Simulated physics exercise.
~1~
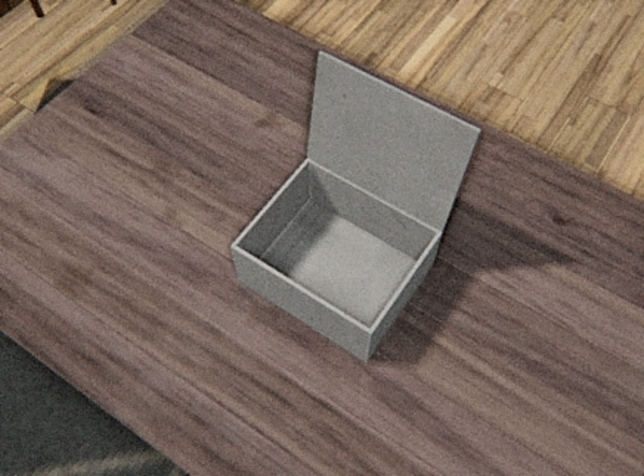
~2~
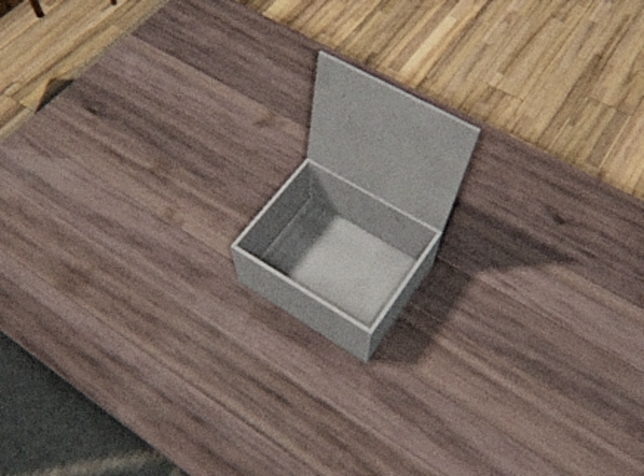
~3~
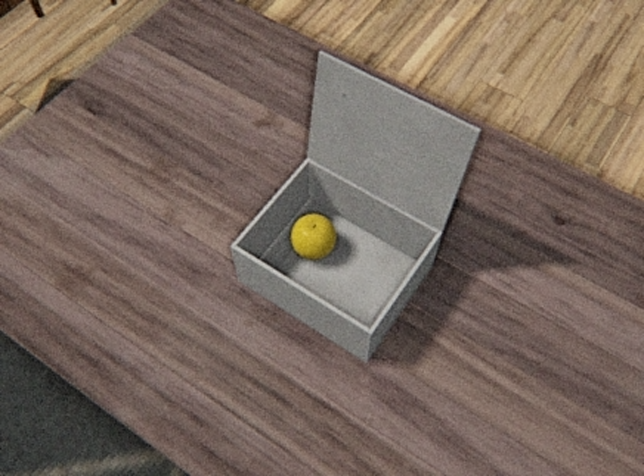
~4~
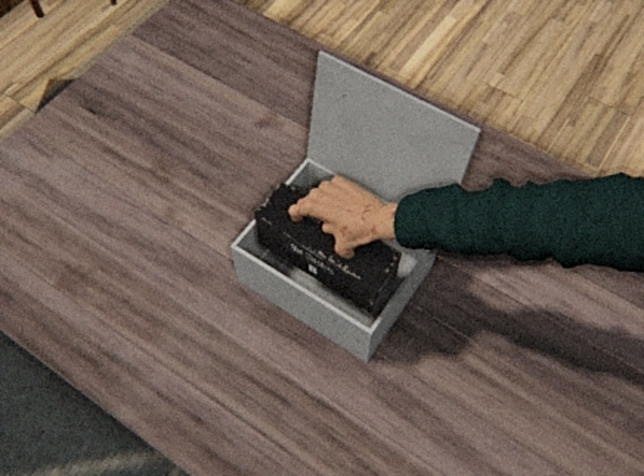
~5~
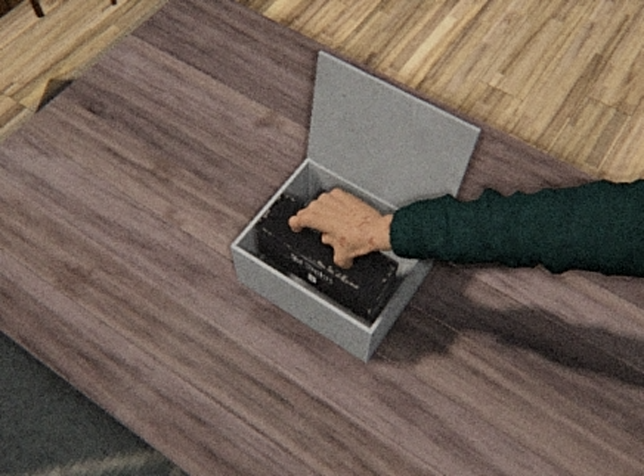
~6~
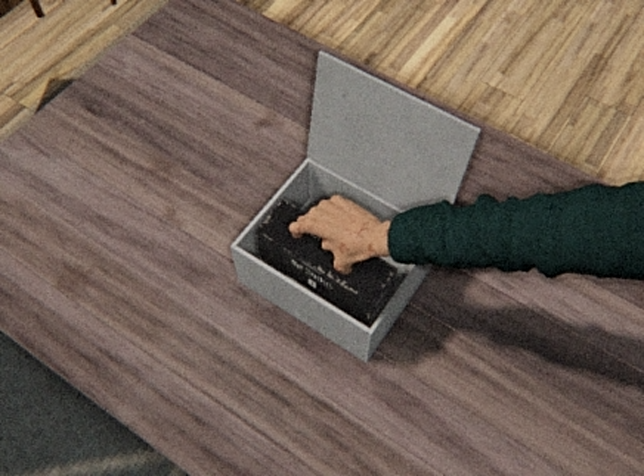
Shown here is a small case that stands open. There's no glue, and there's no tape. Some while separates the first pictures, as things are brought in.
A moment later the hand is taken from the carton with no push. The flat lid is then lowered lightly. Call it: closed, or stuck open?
Closed.
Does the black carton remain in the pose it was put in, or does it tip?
As it turns out, the black carton keeps its original angle.
Then, 0.50 s on from there, black carton shifted a little near (312, 277); yellow apple shifted a little.
Then, 1.50 s on from there, lid 66° above the rim; black carton shifted a little near (312, 277); yellow apple shifted a little.
Then, 2.10 s on from there, lid 20° above the rim; black carton shifted a little near (312, 277); yellow apple shifted a little.
In the end, lid shut; moved from the start, black carton; yellow apple unmoved. At the end, from the last picture's camera, black carton near (312, 277).
